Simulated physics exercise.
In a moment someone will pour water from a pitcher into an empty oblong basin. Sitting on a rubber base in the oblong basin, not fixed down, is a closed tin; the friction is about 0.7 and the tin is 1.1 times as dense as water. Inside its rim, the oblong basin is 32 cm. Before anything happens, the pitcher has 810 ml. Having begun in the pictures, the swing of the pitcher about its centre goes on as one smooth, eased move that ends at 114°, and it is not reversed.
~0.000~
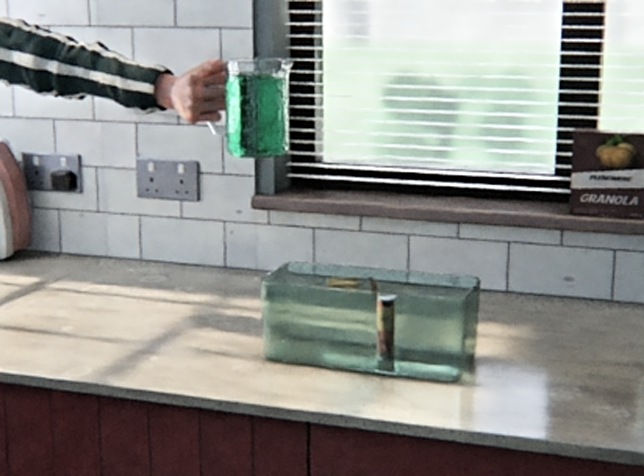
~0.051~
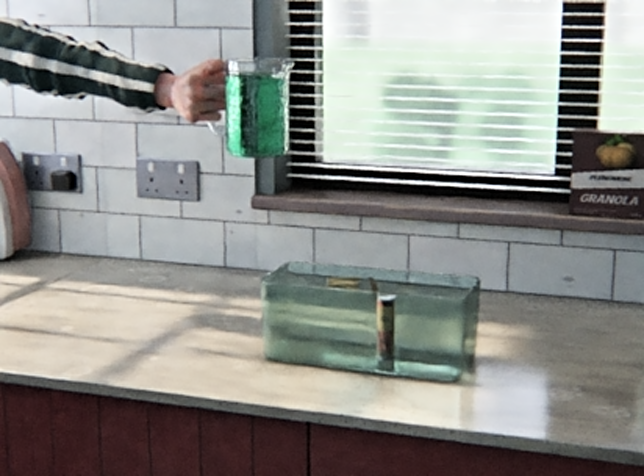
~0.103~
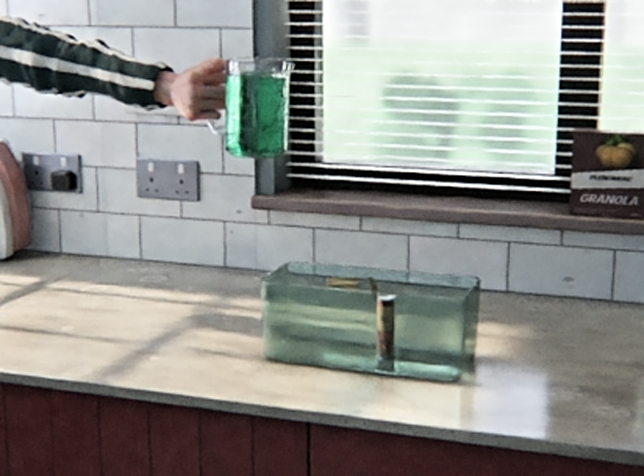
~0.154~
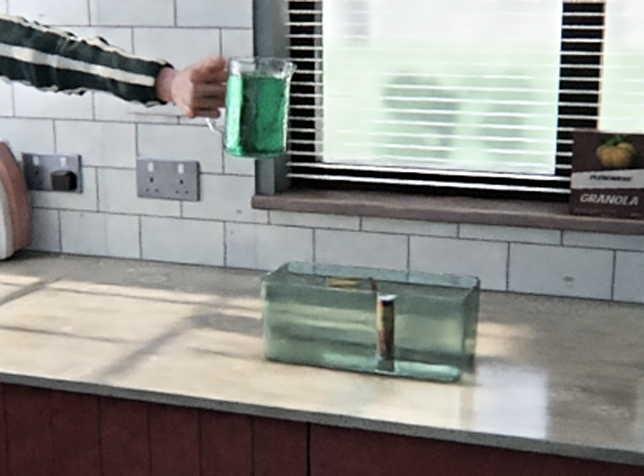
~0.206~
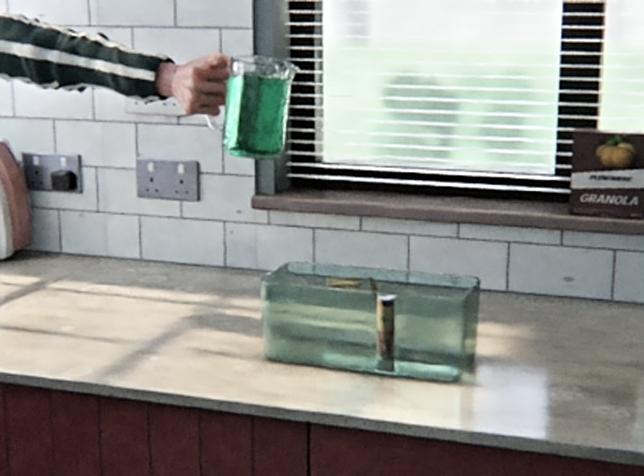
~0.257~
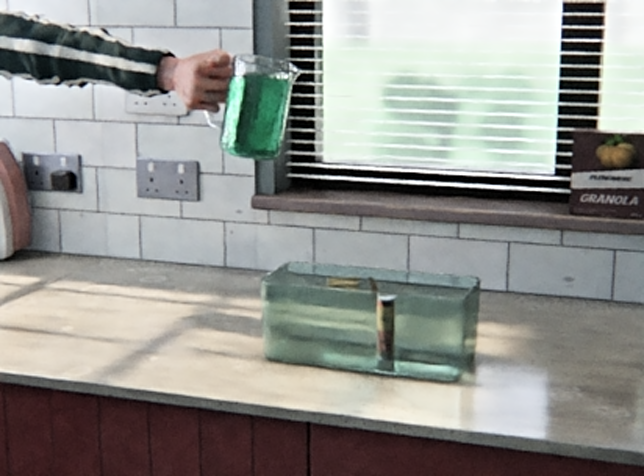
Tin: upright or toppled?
It tips.
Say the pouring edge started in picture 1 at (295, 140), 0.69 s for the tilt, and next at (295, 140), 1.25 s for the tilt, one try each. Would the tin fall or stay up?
First it remains upright; then it stays up.
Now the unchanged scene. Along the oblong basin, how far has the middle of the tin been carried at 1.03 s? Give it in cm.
Close to 4 cm.
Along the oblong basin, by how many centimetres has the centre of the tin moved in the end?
Looks like roughly 8.0 cm in total.
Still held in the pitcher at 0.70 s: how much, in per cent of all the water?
Around 86 in a hundred.
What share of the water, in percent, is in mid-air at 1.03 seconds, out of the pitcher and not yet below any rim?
Close to 34 %.
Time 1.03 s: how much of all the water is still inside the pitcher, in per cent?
34 per cent or so.
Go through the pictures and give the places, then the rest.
In the first picture, it leans 0°; its right rim is at (292, 63); the water meets the walls at (231, 74) and (285, 75); the oblong basin's rim runs from (274, 272) to (473, 290); the tin's top is at (387, 300).
In the second picture, it leans 0°; its right rim is at (293, 63); the water meets the walls at (231, 74) and (286, 75).
In the third picture, it leans 2°; its right rim is at (294, 64); the water meets the walls at (232, 73) and (287, 76).
In the fourth picture, it leans 4°; its right rim is at (296, 66); the water meets the walls at (234, 74) and (288, 76).
In the fifth picture, it leans 7°; its right rim is at (298, 68); the water meets the walls at (235, 75) and (290, 76).
In the sixth picture, it leans 11°; its right rim is at (300, 72); the water meets the walls at (236, 77) and (293, 77).
By 0.70 s the tilt is 68° and 86 per cent is still to pour; the tin stands where it began.
By 1.03 s the tilt is 106° and 34 per cent is still to pour; the tin leans 21°.
By 1.38 s the tilt is 114° and 1 per cent is still to pour; the tin lies on its side.
By 1.75 s the tilt is 114° and 0 per cent is still to pour; the tin lies on its side.
At rest the tin lies on its side.
